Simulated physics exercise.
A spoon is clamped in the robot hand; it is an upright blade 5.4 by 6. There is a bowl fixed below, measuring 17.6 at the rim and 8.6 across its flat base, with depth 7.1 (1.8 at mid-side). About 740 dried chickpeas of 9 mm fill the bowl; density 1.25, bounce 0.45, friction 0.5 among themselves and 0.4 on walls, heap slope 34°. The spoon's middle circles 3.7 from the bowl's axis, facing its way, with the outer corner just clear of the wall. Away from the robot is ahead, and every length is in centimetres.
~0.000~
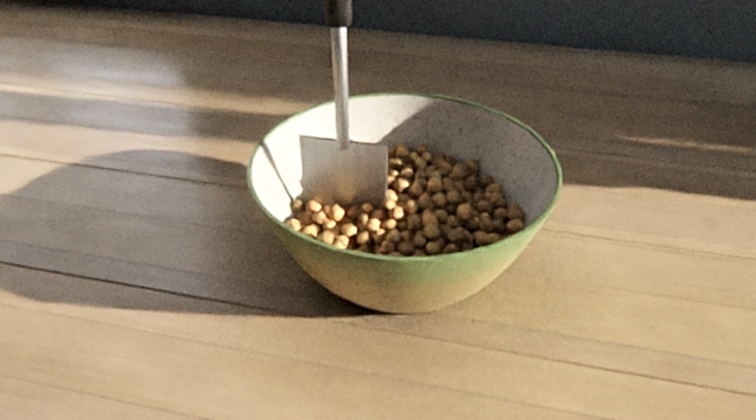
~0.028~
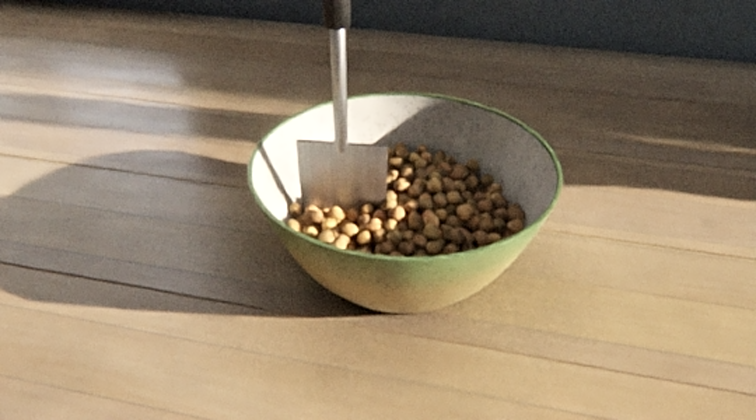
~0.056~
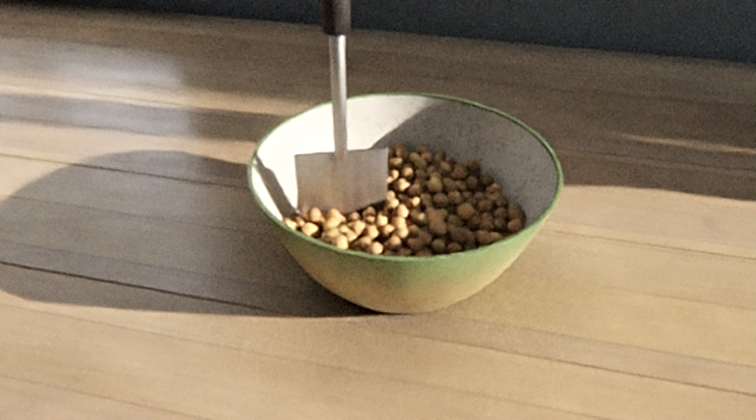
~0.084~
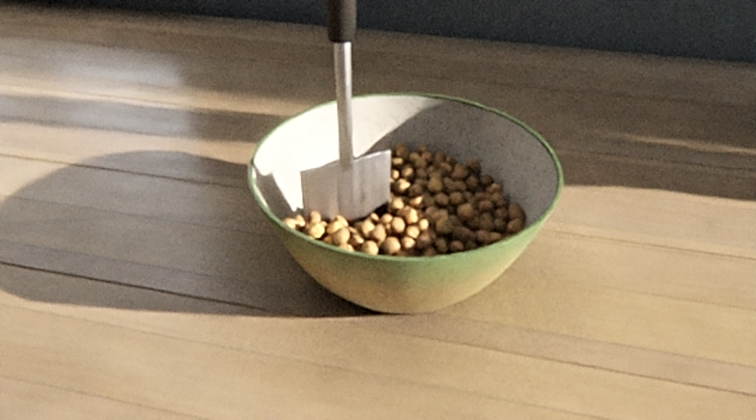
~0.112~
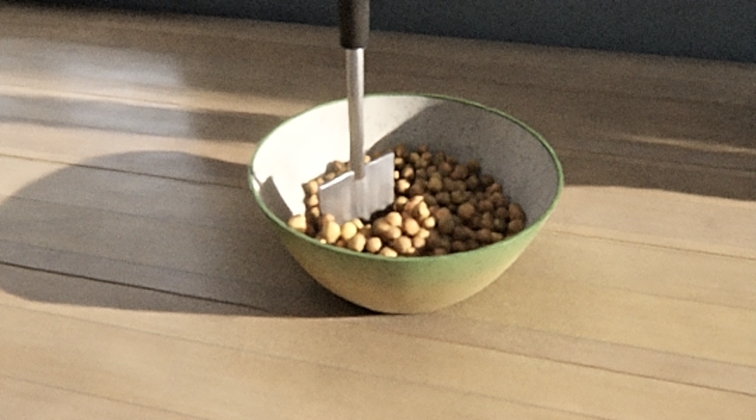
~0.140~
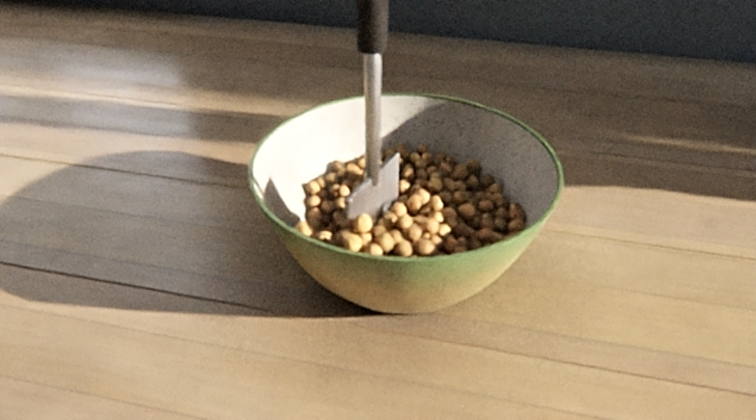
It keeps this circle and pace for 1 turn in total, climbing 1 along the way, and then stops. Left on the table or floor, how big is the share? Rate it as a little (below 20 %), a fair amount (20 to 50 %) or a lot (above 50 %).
A little.
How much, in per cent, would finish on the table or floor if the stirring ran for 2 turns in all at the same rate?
About 15 per cent.
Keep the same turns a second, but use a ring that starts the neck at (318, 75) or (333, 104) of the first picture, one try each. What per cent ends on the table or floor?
I'd put it at around 0 and 10 percent.
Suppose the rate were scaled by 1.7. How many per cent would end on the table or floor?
Some 30 per cent.
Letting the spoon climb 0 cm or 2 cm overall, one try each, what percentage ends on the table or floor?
Some 10 and some 5 per cent.
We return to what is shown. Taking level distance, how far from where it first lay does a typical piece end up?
Roughly 6 cm, measured level.
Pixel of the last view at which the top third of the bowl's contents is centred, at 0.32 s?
Near (486, 175).
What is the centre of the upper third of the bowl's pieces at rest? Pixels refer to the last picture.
(343, 226).
After 0.32 s, 183° round, highest piece 9 above the table; 722 in the bowl, 6 on the table or floor, 8 in flight or on the tool.
After 0.50 s, 293° round, highest piece 9 above the table; 690 in the bowl, 25 on the table or floor, 21 in flight or on the tool.
After 0.79 s, 0° round, highest piece 7 above the table; 657 in the bowl, 79 on the table or floor.
After 1.49 s, 0° round, highest piece 7 above the table; 657 in the bowl, 79 on the table or floor.
At rest, 657 in the bowl, 79 on the table or floor. That is 11 % on the table or floor.
